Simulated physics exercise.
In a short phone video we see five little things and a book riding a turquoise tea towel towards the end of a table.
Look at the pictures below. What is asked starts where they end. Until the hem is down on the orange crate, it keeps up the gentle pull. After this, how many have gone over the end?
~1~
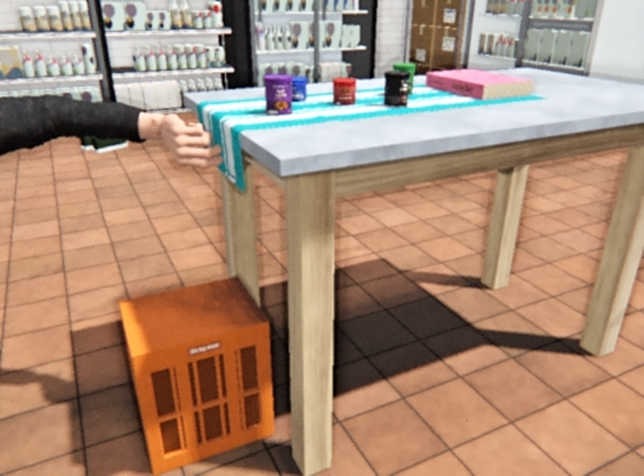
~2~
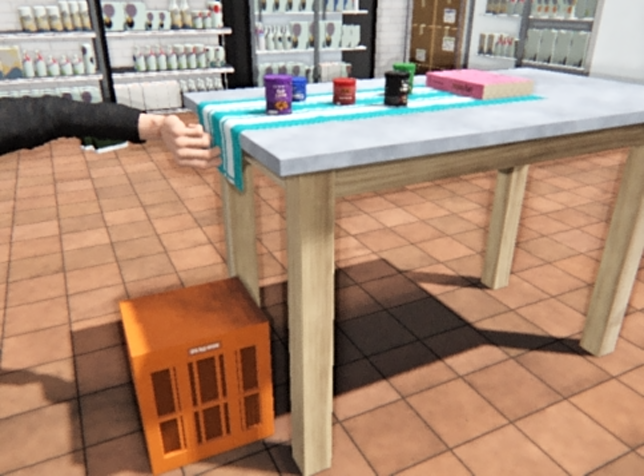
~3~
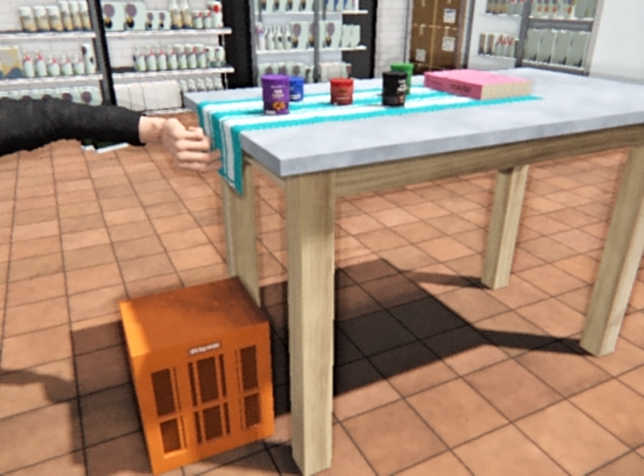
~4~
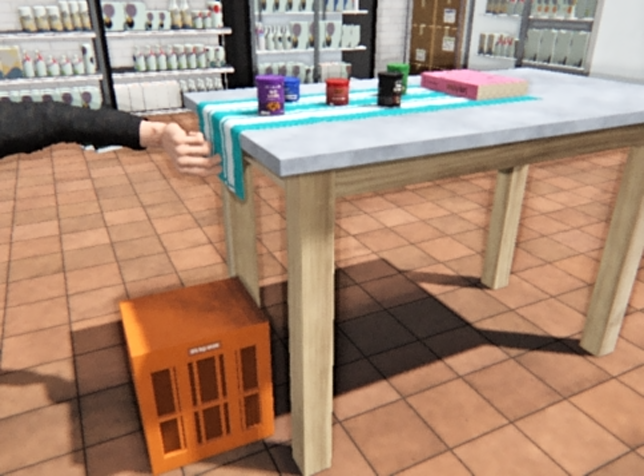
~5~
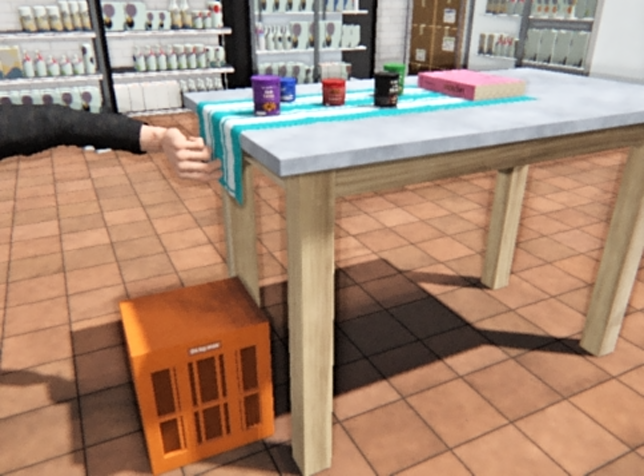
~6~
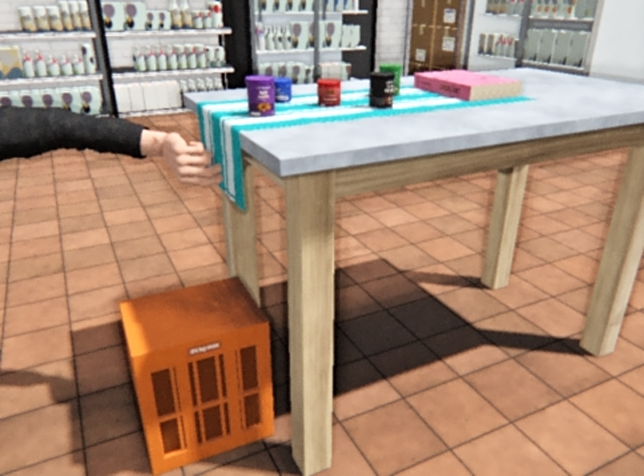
The total is three.
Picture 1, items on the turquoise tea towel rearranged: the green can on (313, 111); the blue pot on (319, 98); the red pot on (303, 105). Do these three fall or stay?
The green can ends up off, the blue pot ends up off and the red pot ends up off.
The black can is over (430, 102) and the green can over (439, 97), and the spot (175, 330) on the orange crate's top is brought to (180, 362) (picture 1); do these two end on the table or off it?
As for the black can, it stays in place; as for the green can, it stays in place.
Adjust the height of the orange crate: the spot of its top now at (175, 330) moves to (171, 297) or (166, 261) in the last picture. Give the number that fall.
Respectively 2 and 1.
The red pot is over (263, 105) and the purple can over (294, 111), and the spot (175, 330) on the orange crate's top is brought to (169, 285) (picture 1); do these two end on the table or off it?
As for the red pot, it leaves the top; as for the purple can, it leaves the top.
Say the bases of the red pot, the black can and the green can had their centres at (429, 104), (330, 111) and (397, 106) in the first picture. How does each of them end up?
The red pot would stay in place, the black can would end up off, the green can would stay in place.
Early on, hem near (223, 241); purple can gone.
Midway, hem near (226, 286); purple can and blue pot gone.
Finally, hem on the crate; purple can, blue pot and red pot gone. It carries off three.
